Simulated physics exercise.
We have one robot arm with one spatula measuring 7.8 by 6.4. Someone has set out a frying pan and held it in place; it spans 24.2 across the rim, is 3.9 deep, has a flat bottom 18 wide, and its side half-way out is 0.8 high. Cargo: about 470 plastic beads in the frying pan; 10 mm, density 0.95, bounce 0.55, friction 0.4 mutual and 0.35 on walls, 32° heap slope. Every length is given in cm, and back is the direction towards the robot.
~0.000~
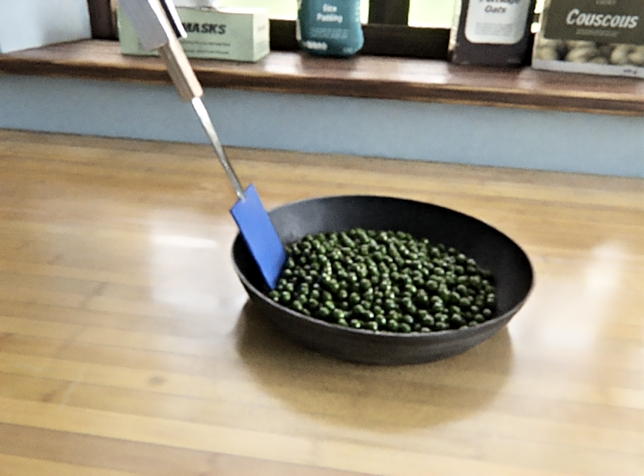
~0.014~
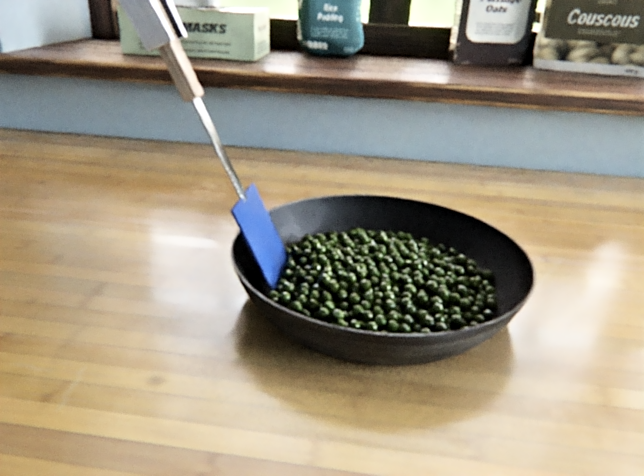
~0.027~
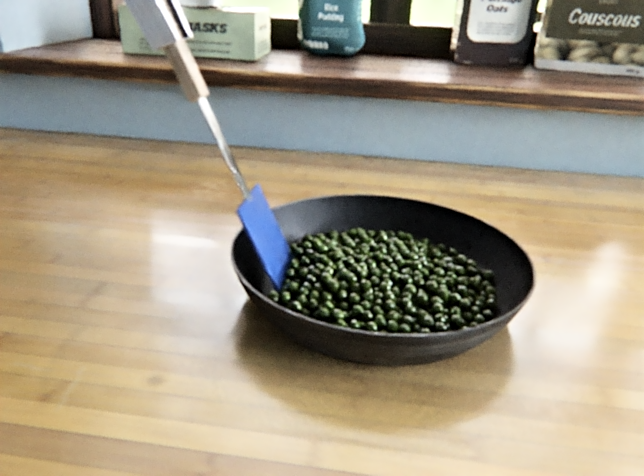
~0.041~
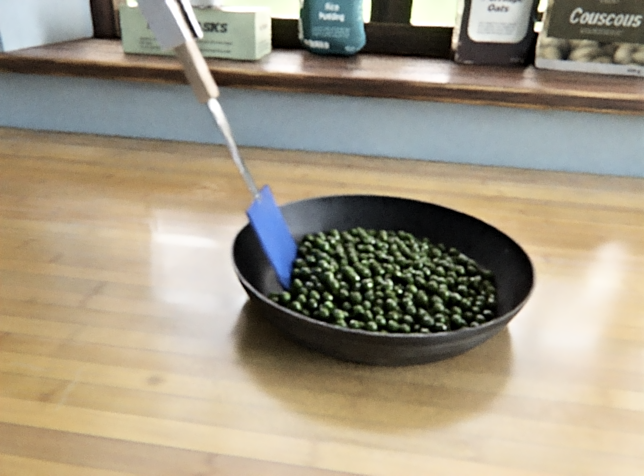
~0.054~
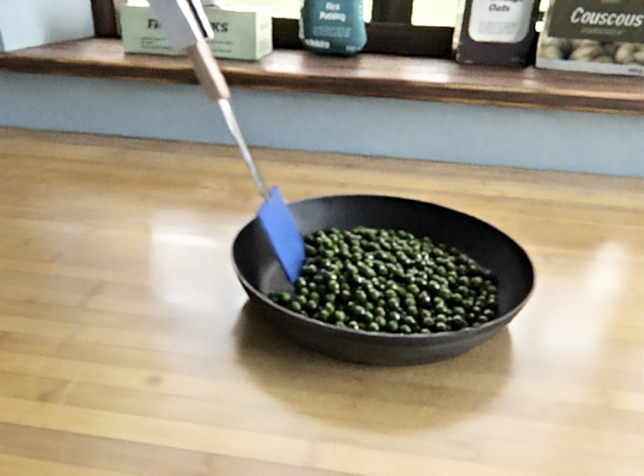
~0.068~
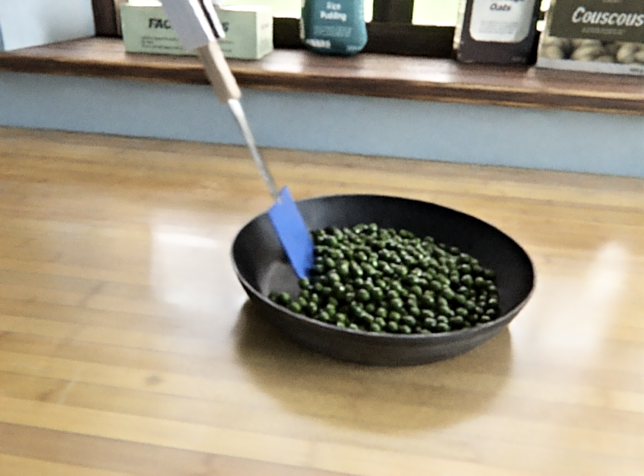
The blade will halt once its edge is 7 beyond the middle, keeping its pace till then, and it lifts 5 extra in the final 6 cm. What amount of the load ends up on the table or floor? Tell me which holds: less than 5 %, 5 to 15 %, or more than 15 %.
Less than 5 % holds.
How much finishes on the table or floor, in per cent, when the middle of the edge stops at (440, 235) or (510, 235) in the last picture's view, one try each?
First try roughly 0 percent, second roughly 5 percent.
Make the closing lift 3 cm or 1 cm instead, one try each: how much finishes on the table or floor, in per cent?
Roughly 0 % and then 0 %.
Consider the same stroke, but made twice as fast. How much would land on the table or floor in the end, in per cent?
Then around 10 percent would finish on the table or floor.
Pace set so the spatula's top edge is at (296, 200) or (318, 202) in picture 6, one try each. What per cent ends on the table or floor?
5 % and 10 %.
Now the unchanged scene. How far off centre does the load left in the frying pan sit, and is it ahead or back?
Ahead, by about 3.5 cm.
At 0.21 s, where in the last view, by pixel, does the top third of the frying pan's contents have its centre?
Around (443, 275).
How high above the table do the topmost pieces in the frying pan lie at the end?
Close to 4.0 centimetres high.
By 0.14 s, sloping 65°, highest piece 4 above the table; 471 in the frying pan.
By 0.21 s, sloping 65°, highest piece 5 above the table; 471 in the frying pan.
By 0.45 s, sloping 65°, highest piece 4 above the table; 470 in the frying pan, 1 on the table or floor.
By 1.50 s, sloping 65°, highest piece 4 above the table; 470 in the frying pan, 1 on the table or floor.
Final count, 470 in the frying pan, 1 on the table or floor. That is 0 % on the table or floor.
